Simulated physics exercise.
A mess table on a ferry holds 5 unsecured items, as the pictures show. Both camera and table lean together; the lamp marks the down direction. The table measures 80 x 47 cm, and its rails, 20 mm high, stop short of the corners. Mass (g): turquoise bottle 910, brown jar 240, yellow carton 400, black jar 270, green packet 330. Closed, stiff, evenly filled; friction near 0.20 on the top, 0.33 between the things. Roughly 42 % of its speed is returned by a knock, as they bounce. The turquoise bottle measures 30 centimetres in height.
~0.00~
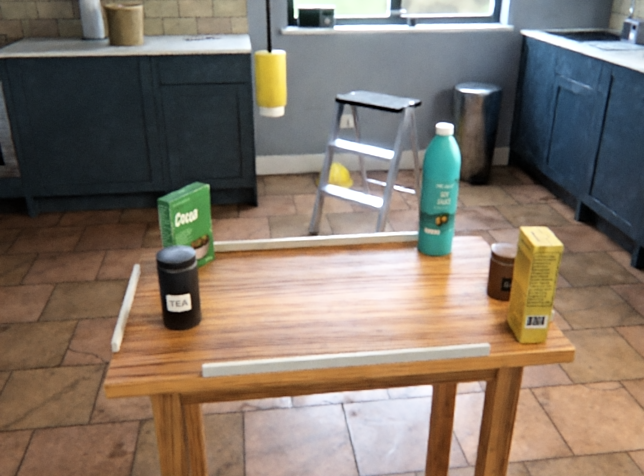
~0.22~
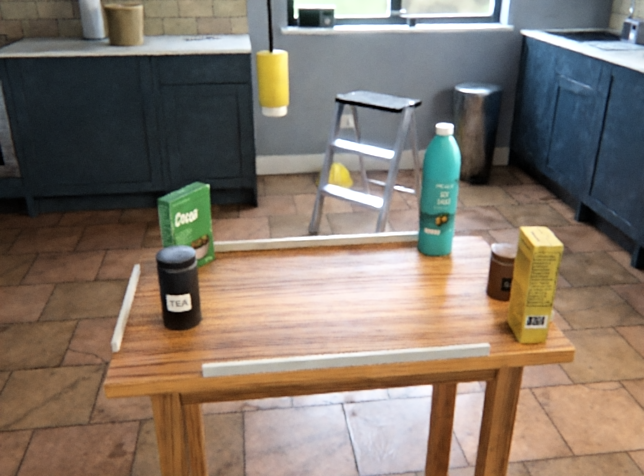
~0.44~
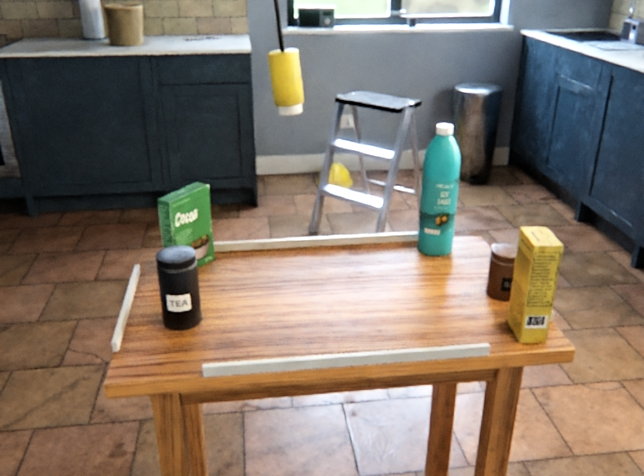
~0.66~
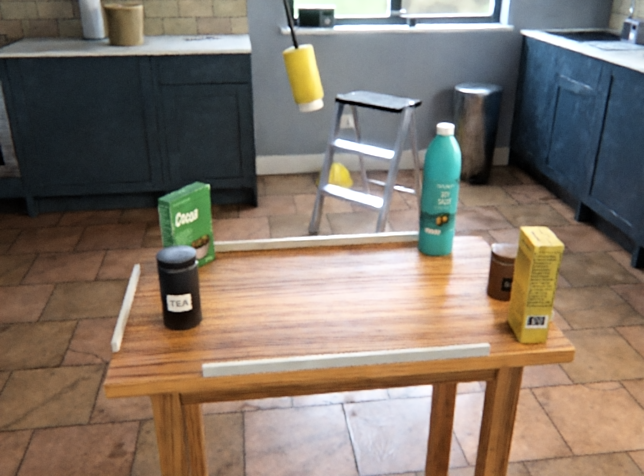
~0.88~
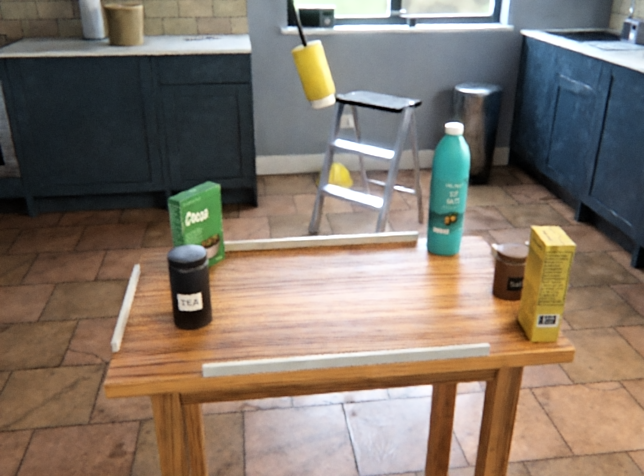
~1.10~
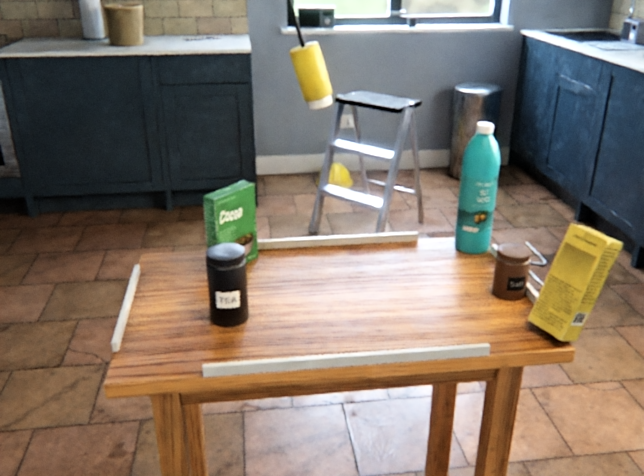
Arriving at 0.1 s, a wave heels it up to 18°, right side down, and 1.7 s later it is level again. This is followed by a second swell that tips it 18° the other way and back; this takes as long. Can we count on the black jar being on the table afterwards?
Left on the tabletop.
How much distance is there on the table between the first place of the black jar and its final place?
0 cm.
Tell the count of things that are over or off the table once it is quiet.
It comes to 2.
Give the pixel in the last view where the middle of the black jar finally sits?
End position: Roughly (180, 288).
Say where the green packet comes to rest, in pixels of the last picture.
At about (181, 231).
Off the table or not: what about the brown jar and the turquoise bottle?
Well, the brown jar is still in bounds, and the turquoise bottle is out of bounds.
After 1.40 s, floor tilted 8°, right side down; turquoise bottle now off the table; black jar moved 24 cm near (308, 280); green packet moved 25 cm.
After 1.80 s, boat level; black jar moved 35 cm near (365, 277); green packet moved 37 cm.
After 3.00 s, floor tilted 11°, left side down; black jar moved 16 cm near (266, 283); green packet moved 16 cm; brown jar moved 18 cm.
In the end (4.0 s), off the table, turquoise bottle and yellow carton; not toppled but over 5 cm from the start, brown jar; the other 2 under 5 cm from the start. In the last view, black jar near (180, 288).
